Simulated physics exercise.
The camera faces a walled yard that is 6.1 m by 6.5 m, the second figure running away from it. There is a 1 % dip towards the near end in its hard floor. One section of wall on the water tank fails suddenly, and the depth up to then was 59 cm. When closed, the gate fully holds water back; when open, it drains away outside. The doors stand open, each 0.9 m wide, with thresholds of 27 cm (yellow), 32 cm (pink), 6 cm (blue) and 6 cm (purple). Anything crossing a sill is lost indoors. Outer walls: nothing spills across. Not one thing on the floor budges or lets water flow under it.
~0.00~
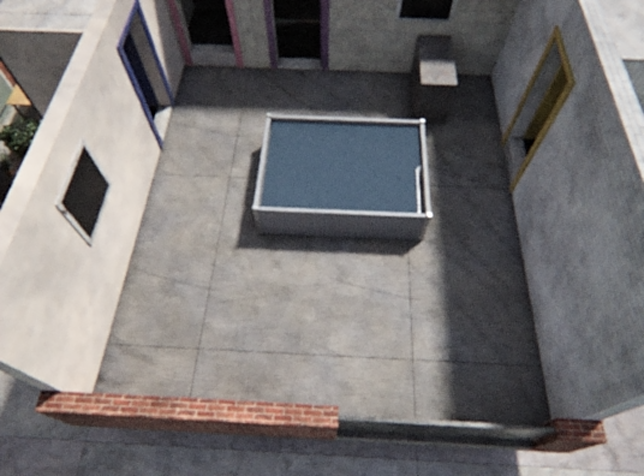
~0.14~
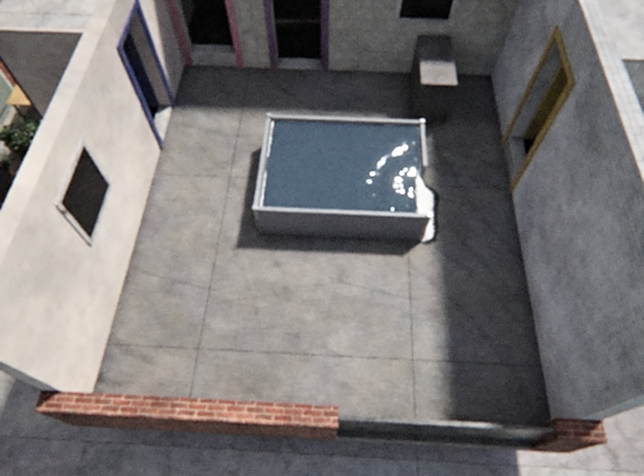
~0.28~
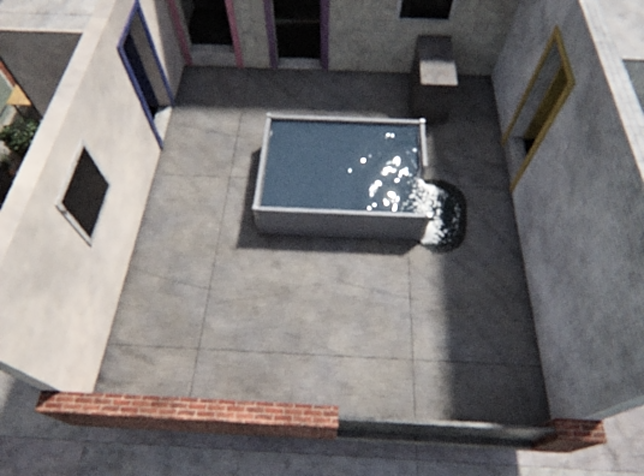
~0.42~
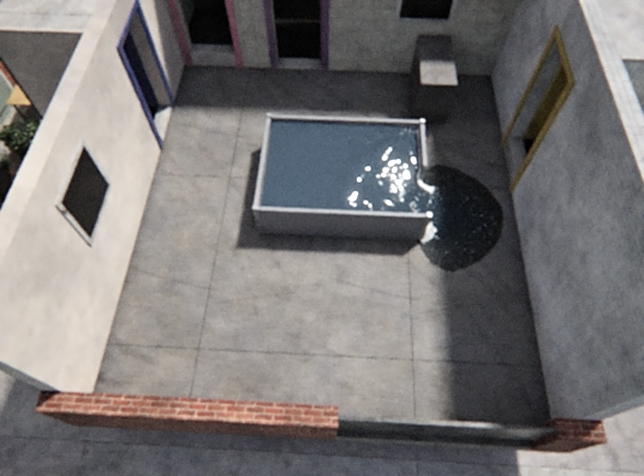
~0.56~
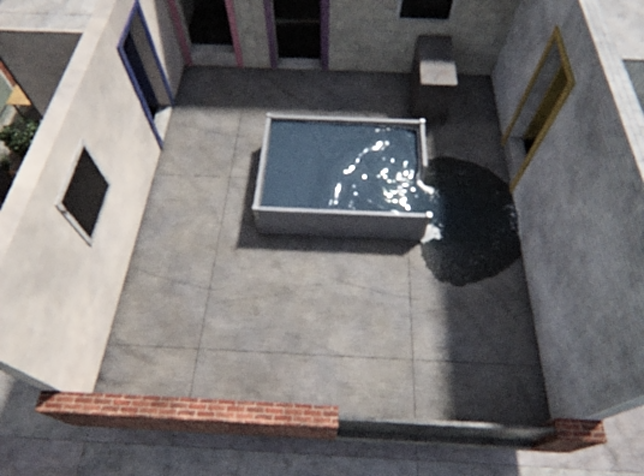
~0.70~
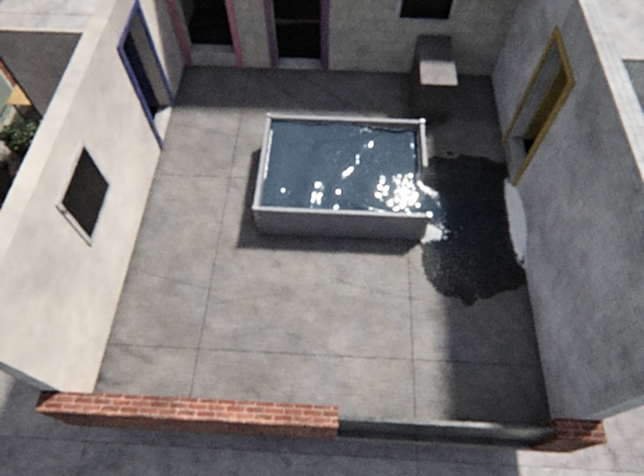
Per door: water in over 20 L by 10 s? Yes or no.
Yellow door no, pink door no, blue door no, purple door no.
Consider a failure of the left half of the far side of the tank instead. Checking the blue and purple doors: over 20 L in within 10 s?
Blue beyond, purple beyond.
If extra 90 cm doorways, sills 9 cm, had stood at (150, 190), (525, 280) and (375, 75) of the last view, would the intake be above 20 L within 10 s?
The first one doesn't reach it, the second one exceeds it, and the third one doesn't reach it.
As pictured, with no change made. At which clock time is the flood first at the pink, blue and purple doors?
The pink door is reached at 8.0 s, blue at 7.5 s, purple at 4.0 s.
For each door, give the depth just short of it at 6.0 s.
Depth readings (cm): Yellow = 13; pink = 0; blue = 0; purple = 1.
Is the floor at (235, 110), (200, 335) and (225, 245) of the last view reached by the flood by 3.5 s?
The first point is not yet hit, the second is not yet hit and the third is not yet hit.
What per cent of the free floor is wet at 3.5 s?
Near 35 per cent is wet.
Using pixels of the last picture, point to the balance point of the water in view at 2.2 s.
I'd say somewhere around (392, 206).
After 1.4 s water covers 10 % of the floor and is deepest (37 cm) near (509, 226); yellow door 19 cm at the sill, 0 L in, pink door not reached, blue door not reached, purple door not reached.
After 2.2 s water covers 20 % of the floor and is deepest (36 cm) near (509, 226); yellow door 22 cm at the sill, 0 L in, pink door not reached, blue door not reached, purple door not reached.
After 3.5 s water covers 35 % of the floor and is deepest (28 cm) near (528, 427); yellow door 15 cm at the sill, 0 L in, pink door not reached, blue door not reached, purple door not reached.
After 6.0 s water covers 70 % of the floor and is deepest (20 cm) near (528, 427); yellow door 13 cm at the sill, 0 L in, pink door not reached, blue door not reached, purple door 1 cm at the sill, 0 L in.
After 10.0 s water covers 95 % of the floor and is deepest (16 cm) near (528, 427); yellow door 8 cm at the sill, 0 L in, pink door 7 cm at the sill, 0 L in, blue door 7 cm at the sill, 5 L in, purple door 3 cm at the sill, 0 L in.
